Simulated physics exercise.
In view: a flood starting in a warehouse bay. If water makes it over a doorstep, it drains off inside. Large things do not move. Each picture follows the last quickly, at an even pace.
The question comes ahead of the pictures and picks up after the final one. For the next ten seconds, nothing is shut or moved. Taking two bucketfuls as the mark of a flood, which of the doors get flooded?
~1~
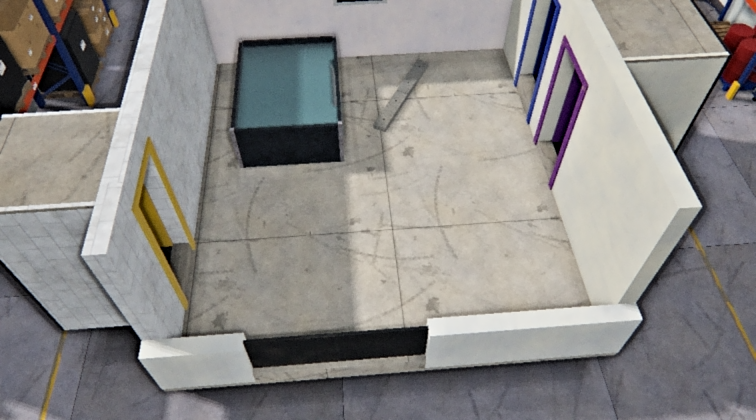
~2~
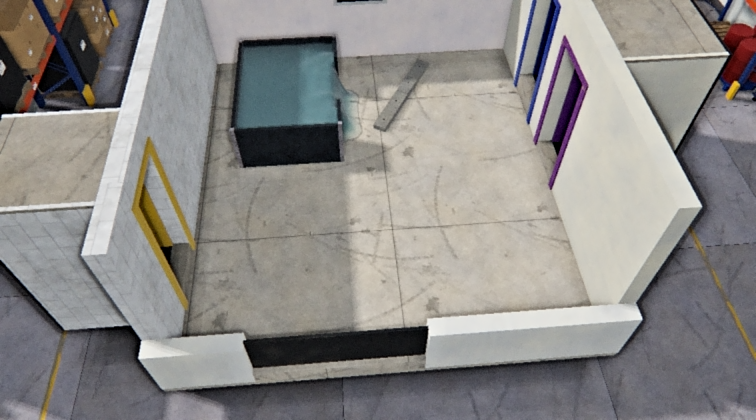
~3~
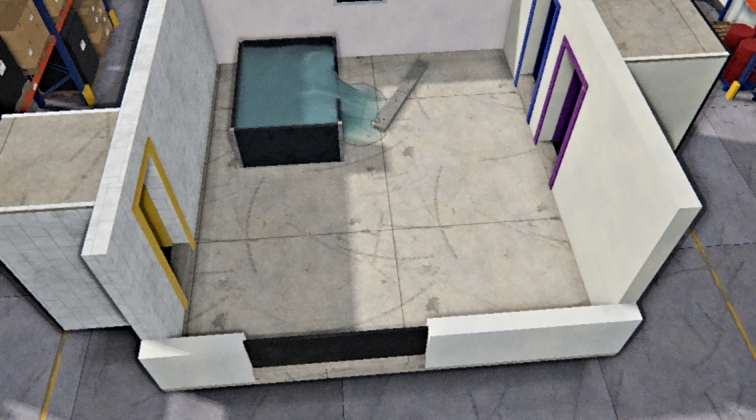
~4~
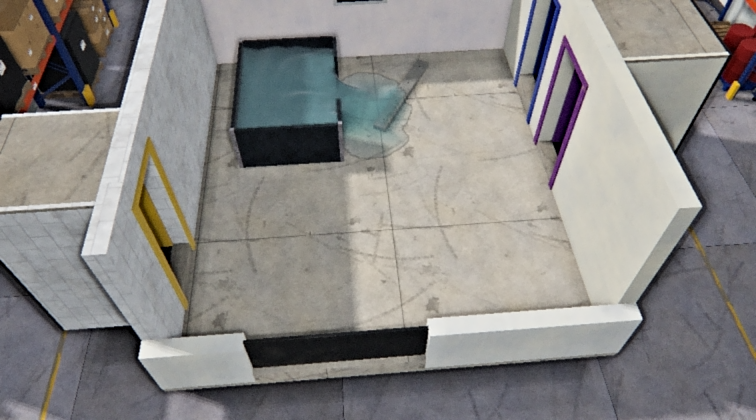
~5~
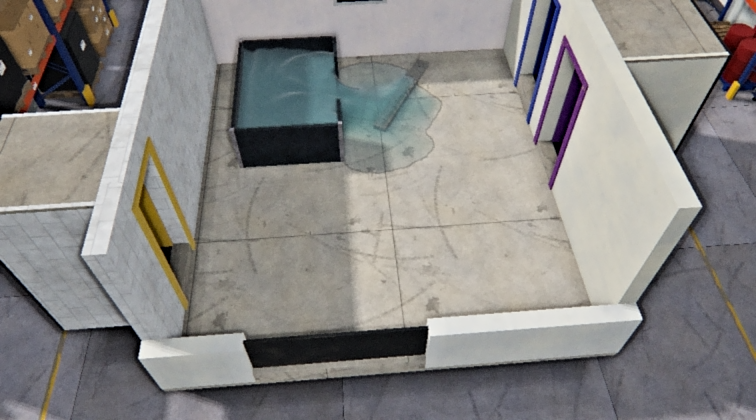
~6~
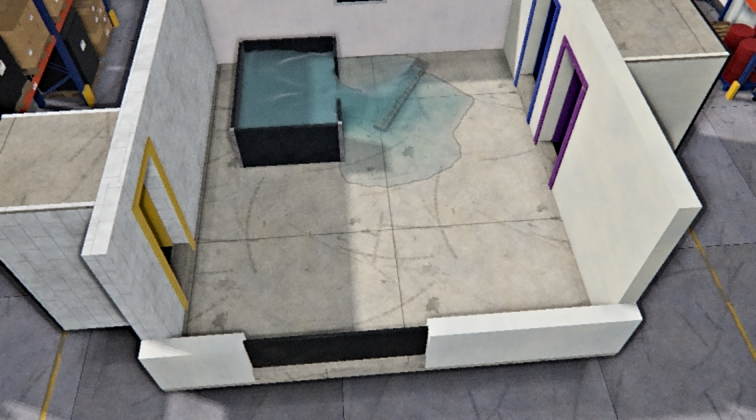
The purple door gets flooded, the blue door stays below the mark, the yellow door stays below the mark.
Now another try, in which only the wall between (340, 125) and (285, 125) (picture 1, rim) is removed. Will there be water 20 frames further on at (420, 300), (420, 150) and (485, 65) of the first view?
First soaked through, second kept bare, third kept bare.
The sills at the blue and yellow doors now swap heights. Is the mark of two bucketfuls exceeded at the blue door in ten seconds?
Note: Blue door tops the mark.
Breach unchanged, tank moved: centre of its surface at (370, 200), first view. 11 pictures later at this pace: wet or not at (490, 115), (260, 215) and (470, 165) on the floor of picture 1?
The three spots read swamped, left dry, swamped.
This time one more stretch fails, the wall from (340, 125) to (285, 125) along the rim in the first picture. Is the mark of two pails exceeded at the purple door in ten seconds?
The purple one falls short.
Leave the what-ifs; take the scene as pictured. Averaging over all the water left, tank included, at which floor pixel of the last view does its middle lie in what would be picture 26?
At roughly (398, 130).
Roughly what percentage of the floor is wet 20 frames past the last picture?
My estimate is roughly 55 percent.
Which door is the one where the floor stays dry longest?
That's the one in yellow.
A moment on, water covers 35 % of the floor; the purple door wet at the sill, nothing in, the blue door wet at the sill, nothing in, the yellow door not reached.
Next, water covers 45 % of the floor; the purple door over two buckets in, the blue door wet at the sill, nothing in, the yellow door not reached.
Then, water covers 55 % of the floor; the purple door over two buckets in, the blue door wet at the sill, nothing in, the yellow door not reached.
Later, water covers 85 % of the floor; the purple door over two buckets in, the blue door wet at the sill, nothing in, the yellow door not reached.
In the end, water covers 95 % of the floor; the purple door over two buckets in, the blue door wet at the sill, nothing in, the yellow door wet at the sill, nothing in.
